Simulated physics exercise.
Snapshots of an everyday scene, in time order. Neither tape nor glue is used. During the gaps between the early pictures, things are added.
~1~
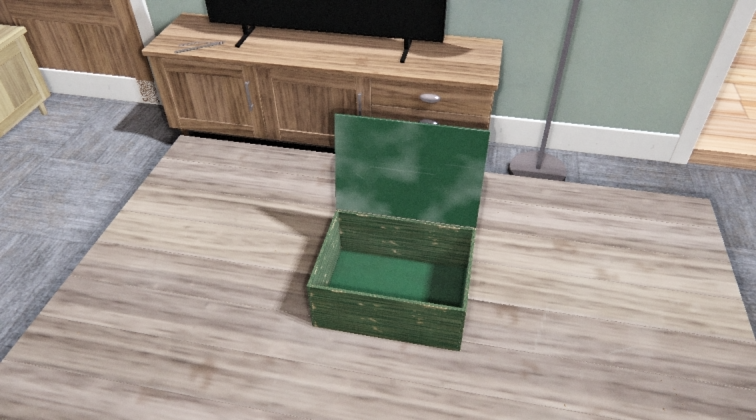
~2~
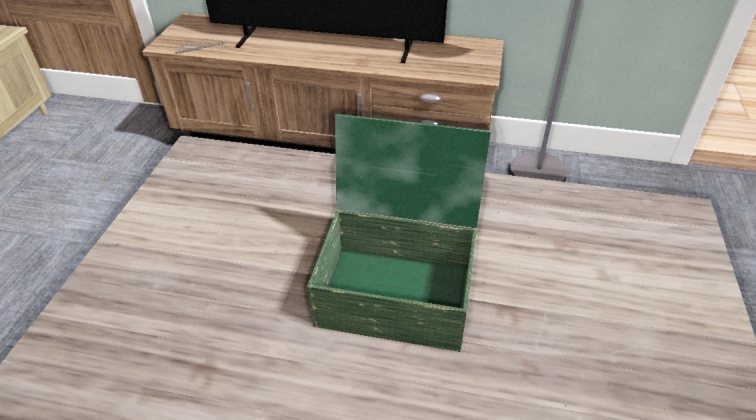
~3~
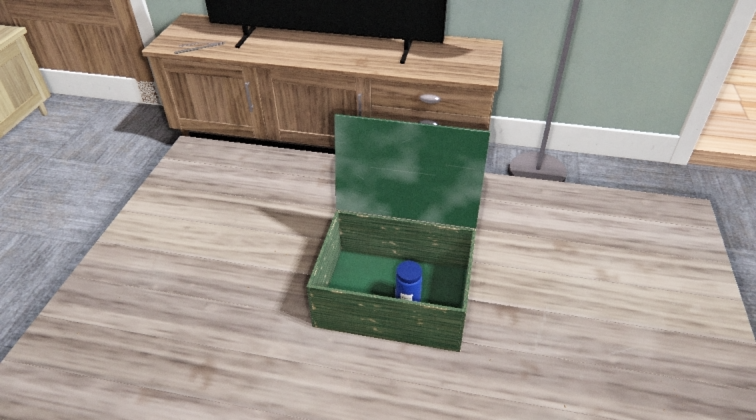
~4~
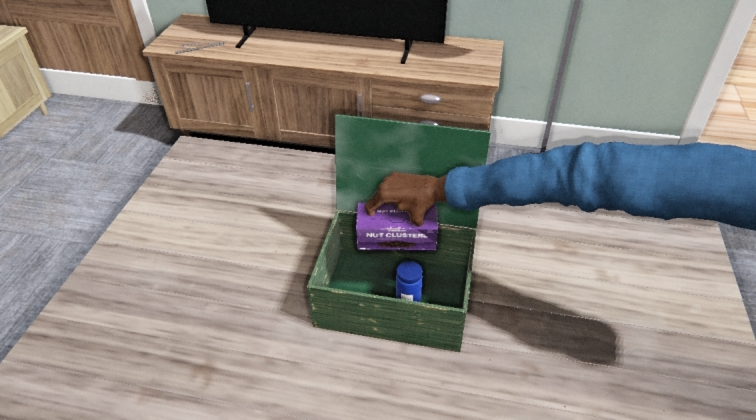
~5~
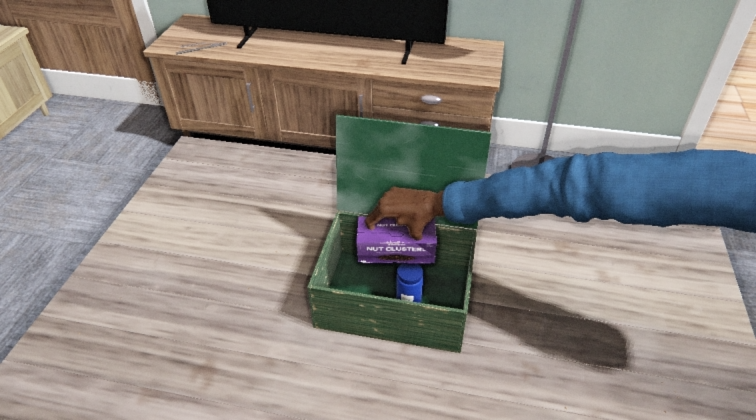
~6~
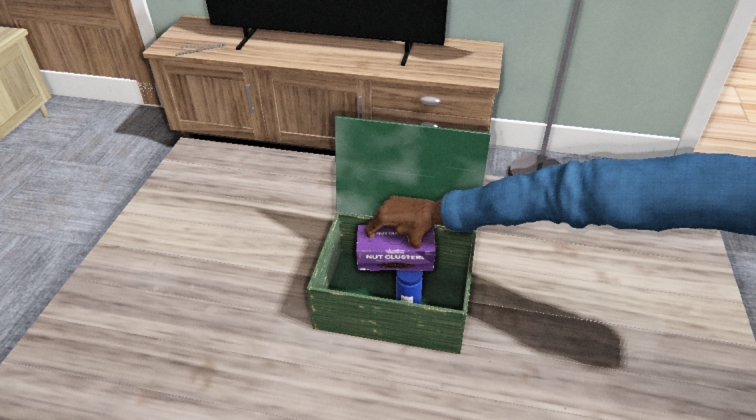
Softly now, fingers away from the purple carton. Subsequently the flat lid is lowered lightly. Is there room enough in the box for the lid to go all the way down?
The lid lies on the box.
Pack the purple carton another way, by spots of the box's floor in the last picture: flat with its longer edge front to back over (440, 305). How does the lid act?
Well, in that case it fits down fine.
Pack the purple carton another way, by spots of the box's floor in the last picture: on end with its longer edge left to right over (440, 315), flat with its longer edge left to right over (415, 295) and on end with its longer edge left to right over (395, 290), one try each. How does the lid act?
Try one: The lid remains open; try two: It comes all the way down; try three: It comes all the way down.
Then, 0.60 s on from there, purple carton on its side near (410, 265).
Then, 1.60 s on from there, lid 58° above the rim; purple carton on its side near (410, 265).
Then, 1.90 s on from there, lid 18° above the rim; purple carton on its side near (410, 265).
In the end, lid shut; toppled in the box, purple carton; blue shaker unmoved. At the end, from the last picture's camera, purple carton near (410, 265).
